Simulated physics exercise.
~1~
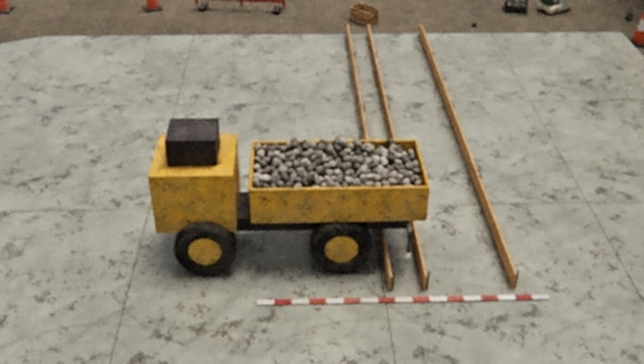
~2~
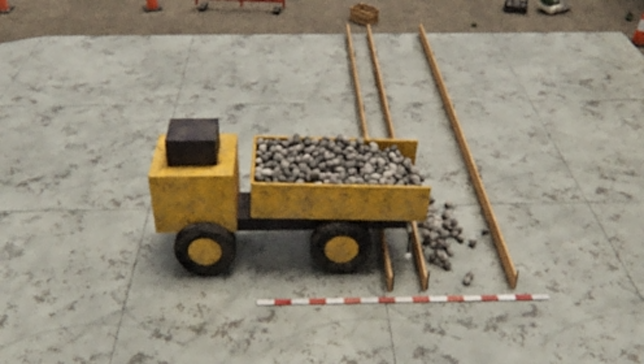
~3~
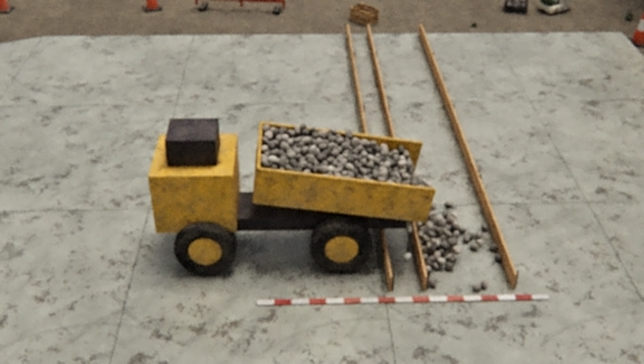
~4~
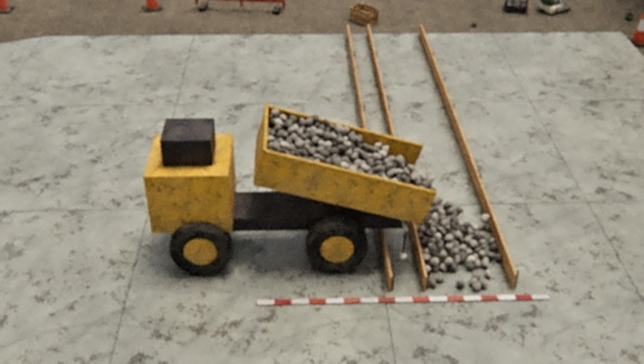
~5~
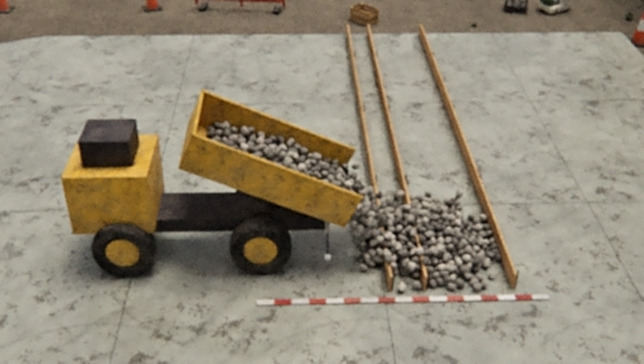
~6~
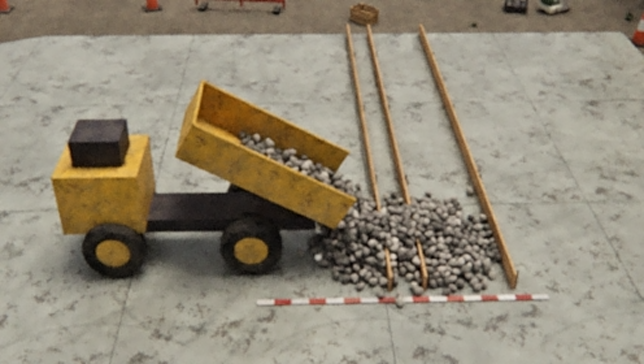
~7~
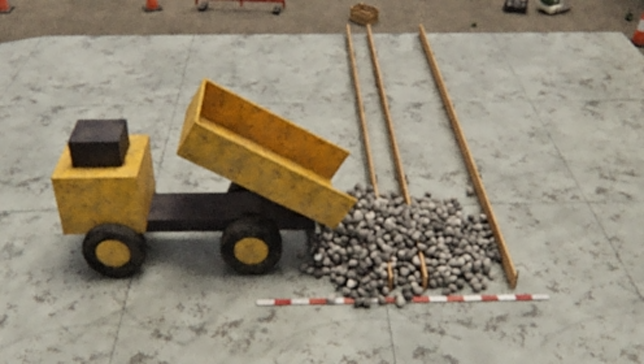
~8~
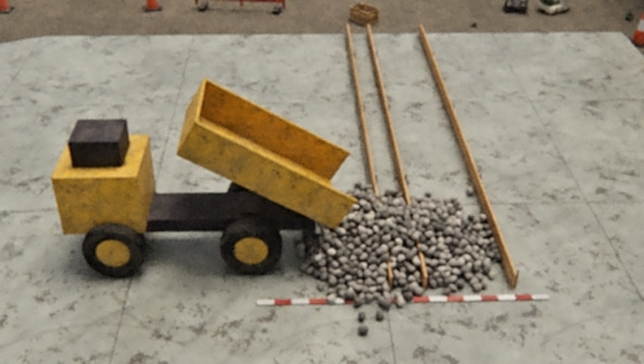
In this clip, a yellow tipper truck loaded with grey cobbles gradually raises its body, spilling stones to the right across wooden planks, then moves left as more pour out, ending still with its body tilted and empty beside a broad heap touching the striped staff.
